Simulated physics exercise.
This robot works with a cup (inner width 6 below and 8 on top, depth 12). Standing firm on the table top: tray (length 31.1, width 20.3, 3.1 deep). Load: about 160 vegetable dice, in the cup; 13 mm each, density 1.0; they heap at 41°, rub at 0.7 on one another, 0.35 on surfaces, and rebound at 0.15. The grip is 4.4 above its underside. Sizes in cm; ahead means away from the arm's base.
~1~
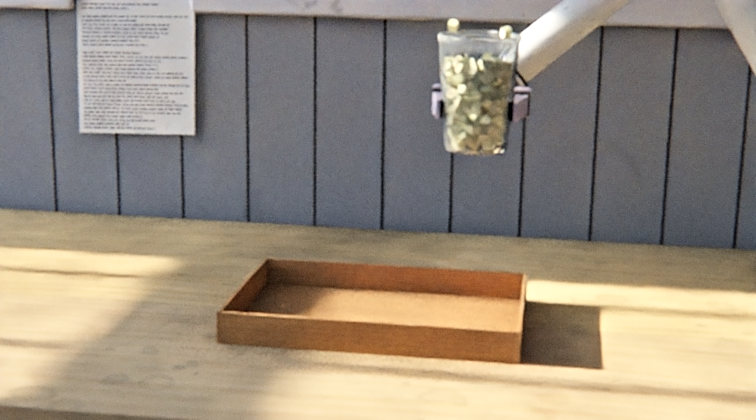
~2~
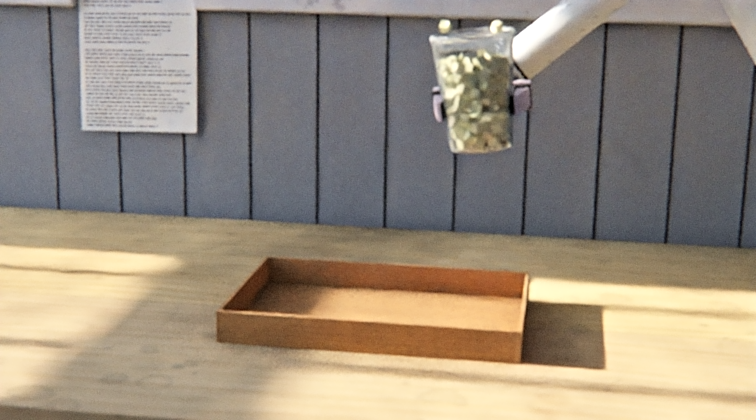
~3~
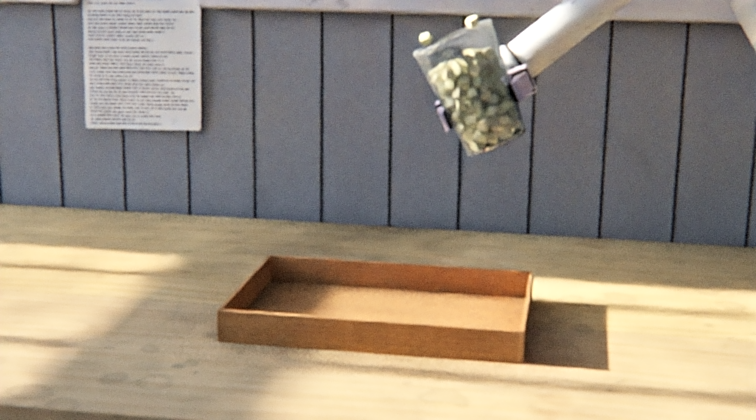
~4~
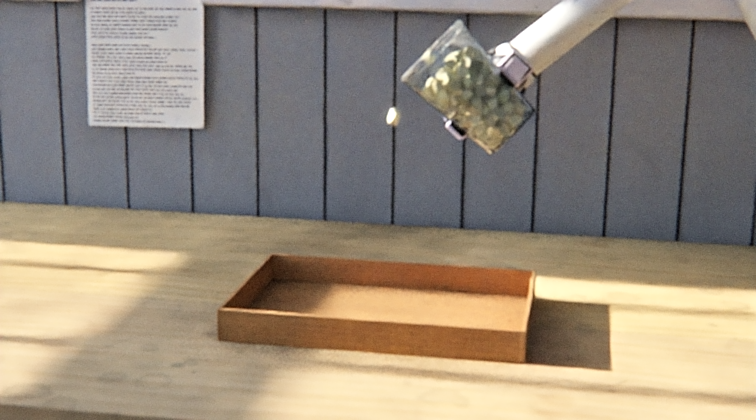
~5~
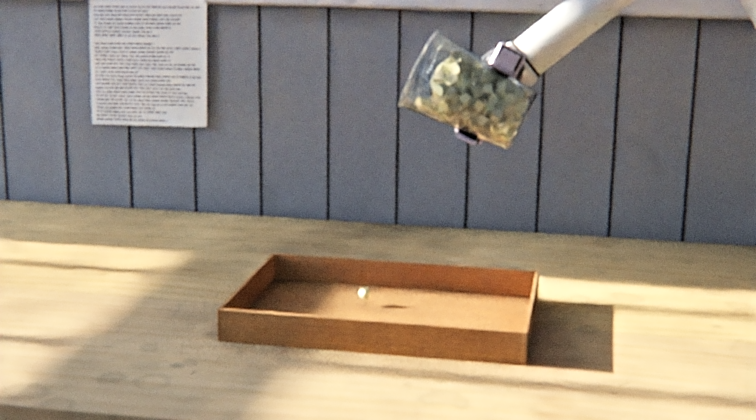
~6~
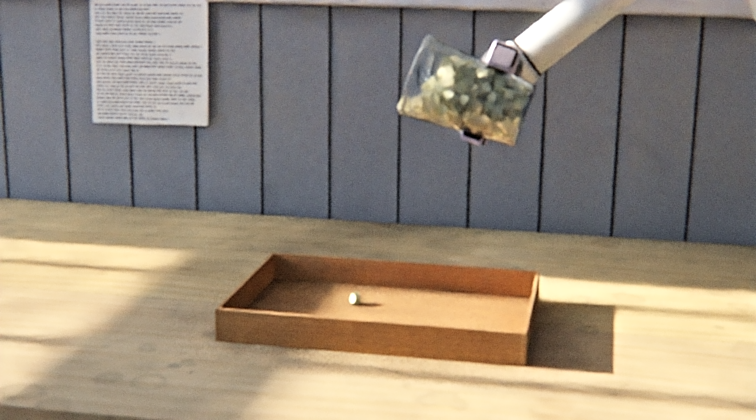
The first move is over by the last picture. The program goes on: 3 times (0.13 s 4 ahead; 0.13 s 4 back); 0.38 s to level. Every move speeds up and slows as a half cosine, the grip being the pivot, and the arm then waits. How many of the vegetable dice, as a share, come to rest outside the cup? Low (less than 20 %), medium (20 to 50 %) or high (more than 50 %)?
Share outside the cup: Medium (20 to 50 %).
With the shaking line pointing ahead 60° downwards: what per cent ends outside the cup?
Some 0 per cent.
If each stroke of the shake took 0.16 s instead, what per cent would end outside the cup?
In that case some 15 per cent.
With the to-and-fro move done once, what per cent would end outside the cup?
Then about 15 per cent.
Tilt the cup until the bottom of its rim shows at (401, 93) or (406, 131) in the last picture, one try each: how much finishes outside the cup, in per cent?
About 15 and 80 per cent.
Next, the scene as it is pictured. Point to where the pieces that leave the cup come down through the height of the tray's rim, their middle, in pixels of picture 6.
Near (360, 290).
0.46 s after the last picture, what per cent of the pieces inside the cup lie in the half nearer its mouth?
About 60 per cent.
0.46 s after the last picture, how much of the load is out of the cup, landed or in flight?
Some 15 per cent.
Then, 0.46 s after the last picture, tilted 72° forward, highest piece 27 above the table; 132 in the cup, 19 in the tray, 5 in flight or on a rim.
Then, 0.93 s after the last picture, tilted 48° forward, highest piece 28 above the table; 109 in the cup, 44 in the tray, 3 in flight or on a rim.
Then, 1.36 s after the last picture, level, highest piece 29 above the table; 109 in the cup, 47 in the tray.
Then, 2.41 s after the last picture, level, highest piece 29 above the table; 109 in the cup, 47 in the tray.
Final count, 109 in the cup, 47 in the tray. That is 30 % outside the cup.
